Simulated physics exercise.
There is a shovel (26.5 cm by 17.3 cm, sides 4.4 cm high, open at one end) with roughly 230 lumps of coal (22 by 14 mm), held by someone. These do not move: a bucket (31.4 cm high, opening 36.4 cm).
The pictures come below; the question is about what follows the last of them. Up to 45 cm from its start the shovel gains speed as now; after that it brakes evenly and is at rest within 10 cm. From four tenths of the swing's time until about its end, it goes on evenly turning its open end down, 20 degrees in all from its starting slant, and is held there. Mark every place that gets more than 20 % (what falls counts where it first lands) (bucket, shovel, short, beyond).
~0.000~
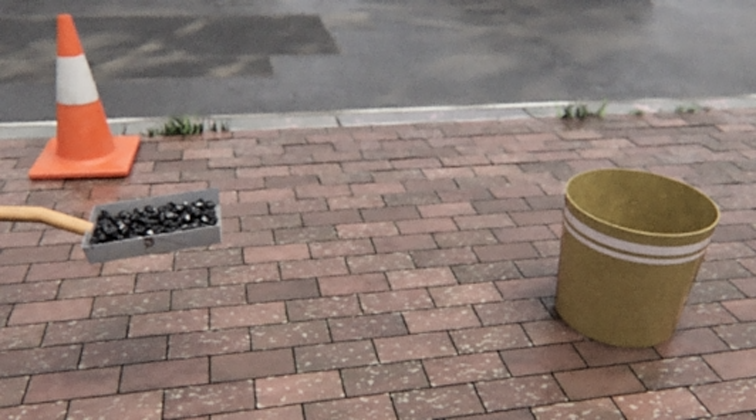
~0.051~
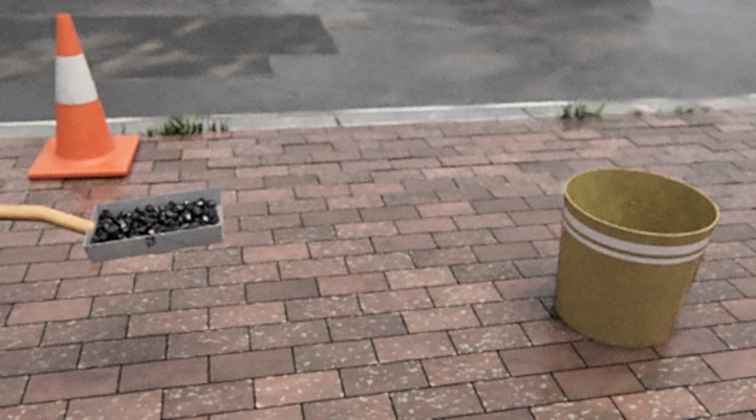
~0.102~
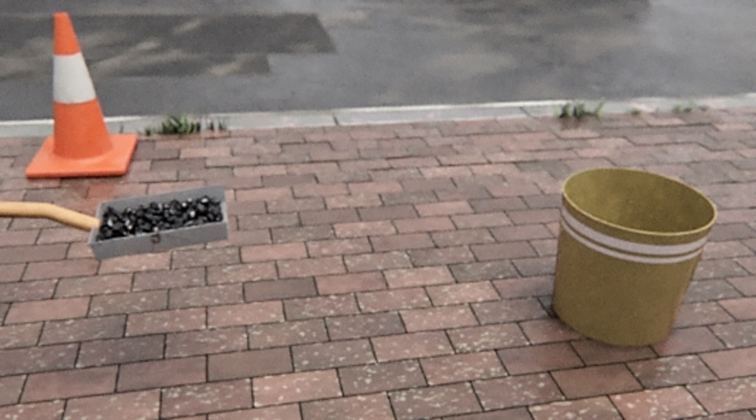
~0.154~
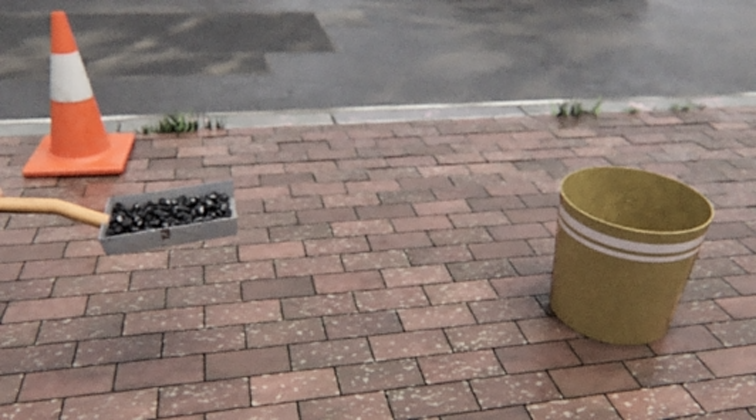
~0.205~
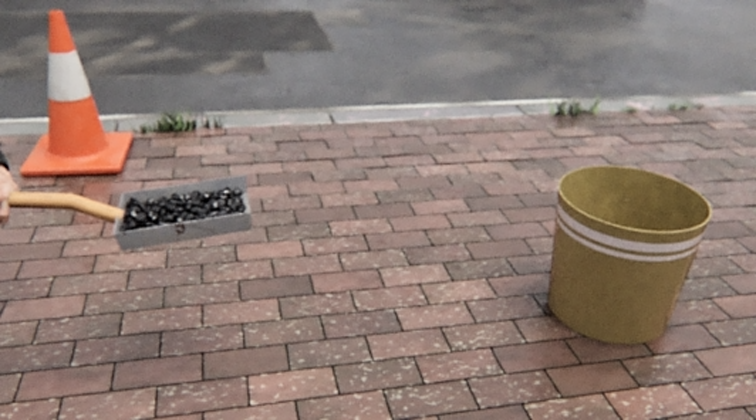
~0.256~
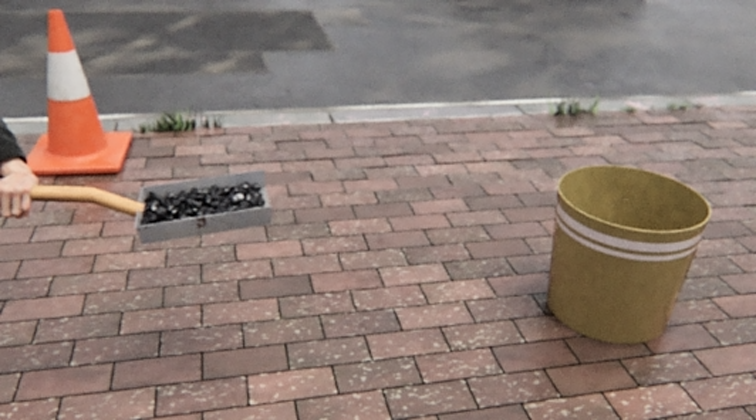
Bucket: No, shovel: No, short: Yes, beyond: No.
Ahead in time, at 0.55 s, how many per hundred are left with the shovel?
I'd estimate close to 95 in a hundred.
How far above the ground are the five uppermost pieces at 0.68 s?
The top five pieces are about 50 cm above the ground.
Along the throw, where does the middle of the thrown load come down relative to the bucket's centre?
About 15 centimetres before it, short of the middle.
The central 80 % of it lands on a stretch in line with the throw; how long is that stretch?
Roughly 10 centimetres long.
After 0.42 s, tilt 3 degrees; shovel 100 %; middle of all pieces near (297, 174).
After 0.55 s, tilt 12 degrees; shovel 95 %, in the air 5 %; middle of all pieces near (399, 145).
Then, at 0.68 s, tilt 15 degrees; shovel 5 %, in the air 95 %; middle of all pieces near (494, 168).
After 0.80 s, tilt 15 degrees; in the air 100 %; middle of all pieces near (549, 232).
In the end, at 1.2 s, bucket 0 %, shovel 0 %, short 100 %, beyond 0 %.
